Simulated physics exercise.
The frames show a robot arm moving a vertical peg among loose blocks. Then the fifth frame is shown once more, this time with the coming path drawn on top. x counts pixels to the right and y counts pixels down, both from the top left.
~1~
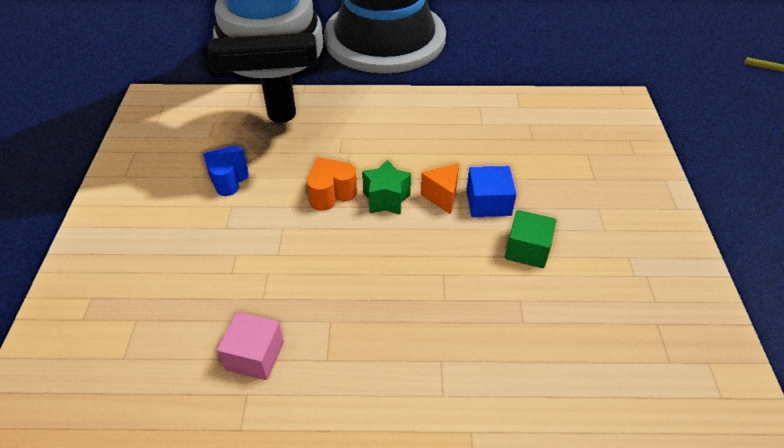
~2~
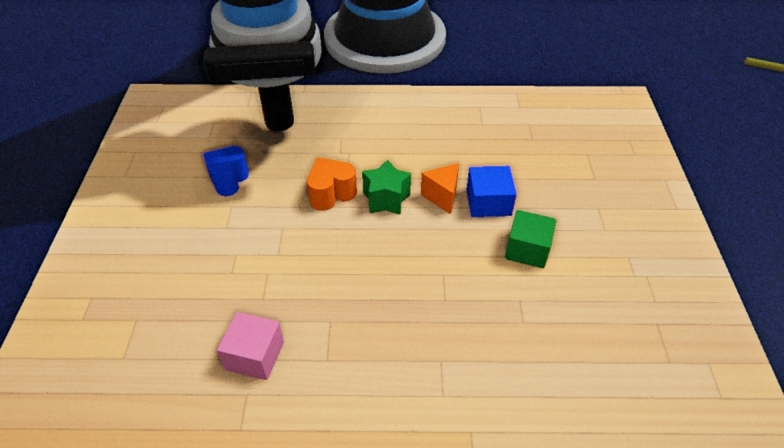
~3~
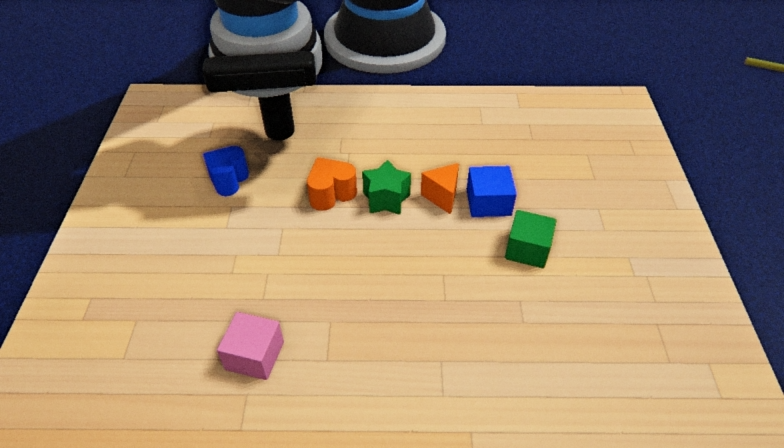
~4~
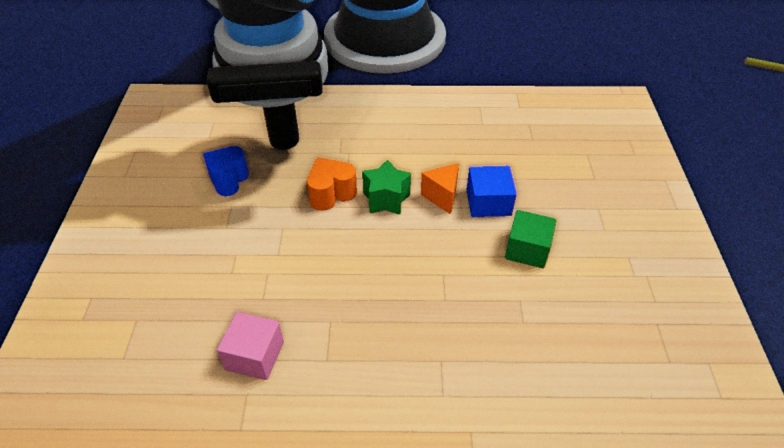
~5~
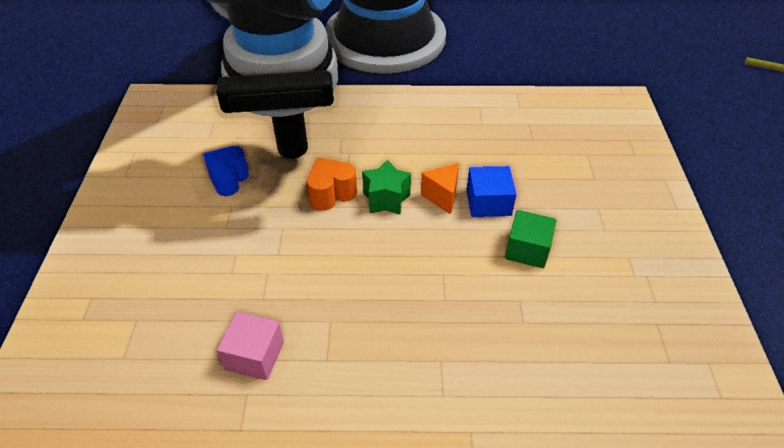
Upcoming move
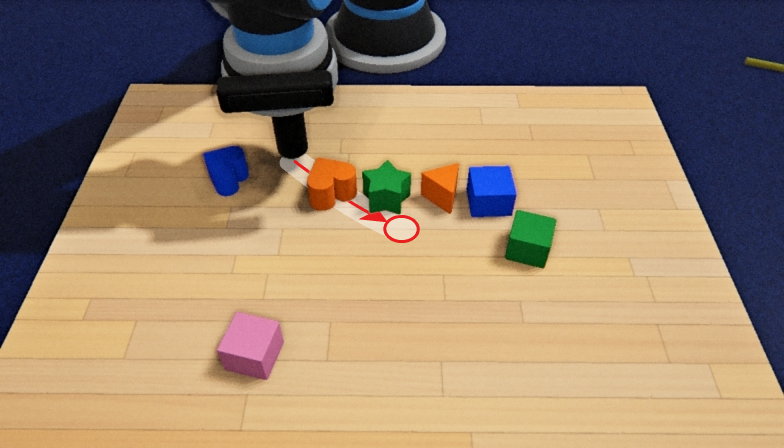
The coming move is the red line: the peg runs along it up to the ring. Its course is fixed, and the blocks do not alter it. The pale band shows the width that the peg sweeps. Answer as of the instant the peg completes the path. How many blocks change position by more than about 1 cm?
Two get moved.
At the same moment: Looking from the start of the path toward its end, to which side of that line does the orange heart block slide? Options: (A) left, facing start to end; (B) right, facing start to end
My answer is option B.
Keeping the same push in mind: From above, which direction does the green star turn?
From above, it turns counterclockwise.
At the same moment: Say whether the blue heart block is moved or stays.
It keeps its position.
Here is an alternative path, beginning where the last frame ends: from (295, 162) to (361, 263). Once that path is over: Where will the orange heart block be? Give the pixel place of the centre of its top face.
Top centre: (379, 206).
Path on the board, from (295, 162) by way of (342, 196) to (402, 229).
What follows on the original path. One third of the way, peg at (325, 173); orange heart block at (343, 183), turned 35° clockwise.
Two thirds of the way, peg at (360, 197); orange heart block at (363, 213), turned 70° clockwise; green star at (391, 177).
At the end, peg at (402, 218); blue heart block in place; orange heart block at (370, 227), turned 100° clockwise; green star at (405, 178), turned 50° anticlockwise; orange triangular piece in place.
